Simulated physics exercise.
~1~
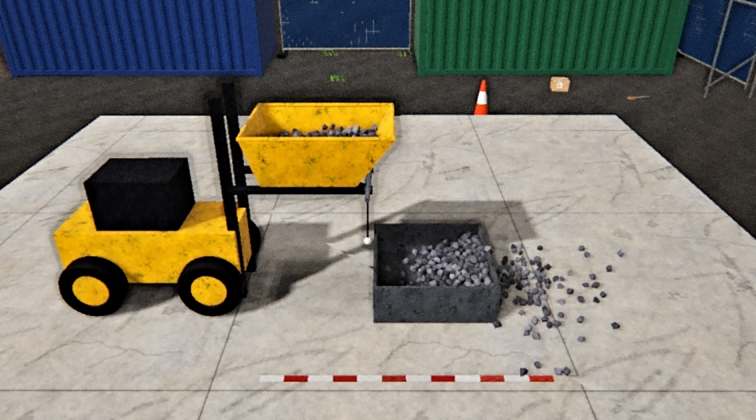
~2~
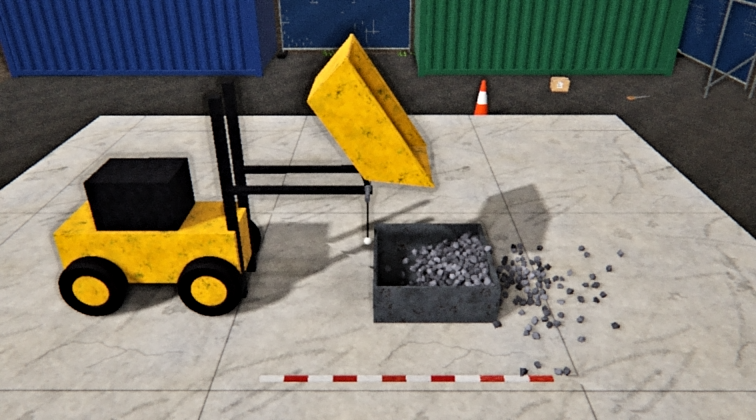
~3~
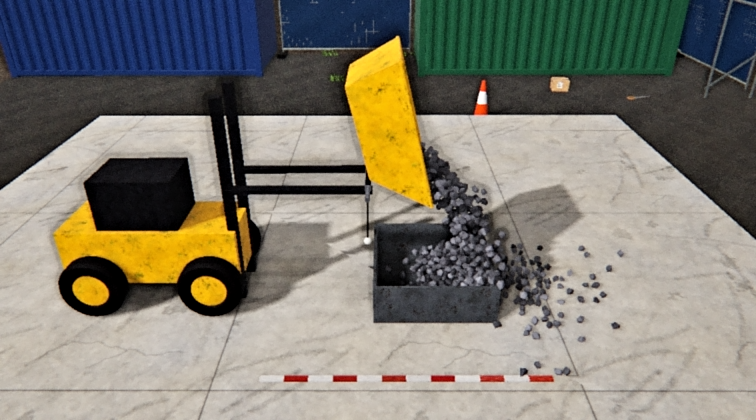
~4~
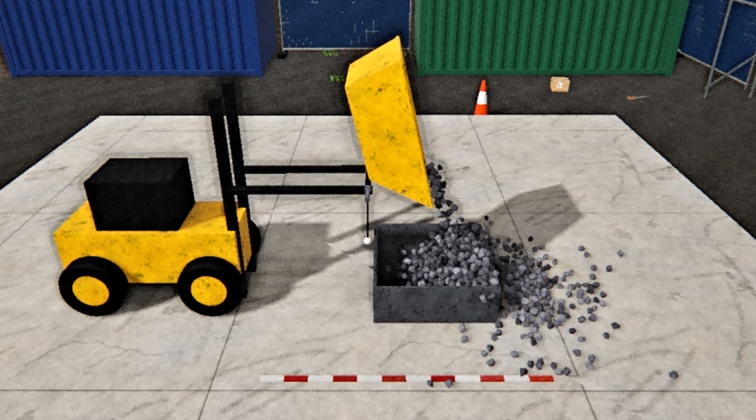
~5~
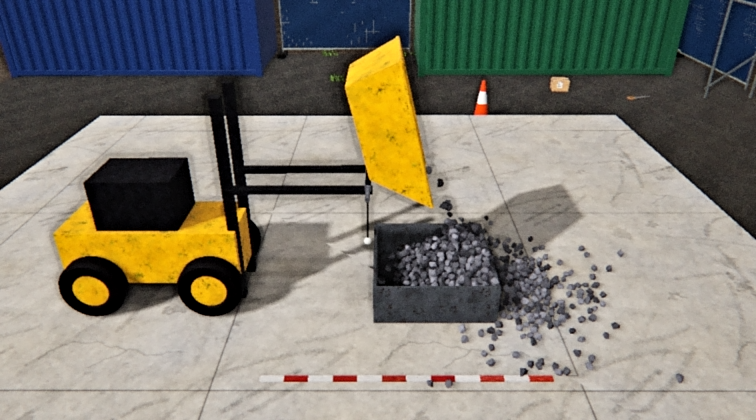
At the start, a yellow forklift on the left holds up a yellow skip of grey stones beside a dark open bin, which already contains stones, with more scattered on the pale floor to its right. The skip tilts steeply toward the right, while the stones below stay where they are. It tips further until it stands nearly upright, and a thick stream of stones pours from its lower edge into the bin and over its right side. The stream thins to a trickle as stones spread across the floor. Finally, the skip hangs still above a fuller bin and a wider spill.
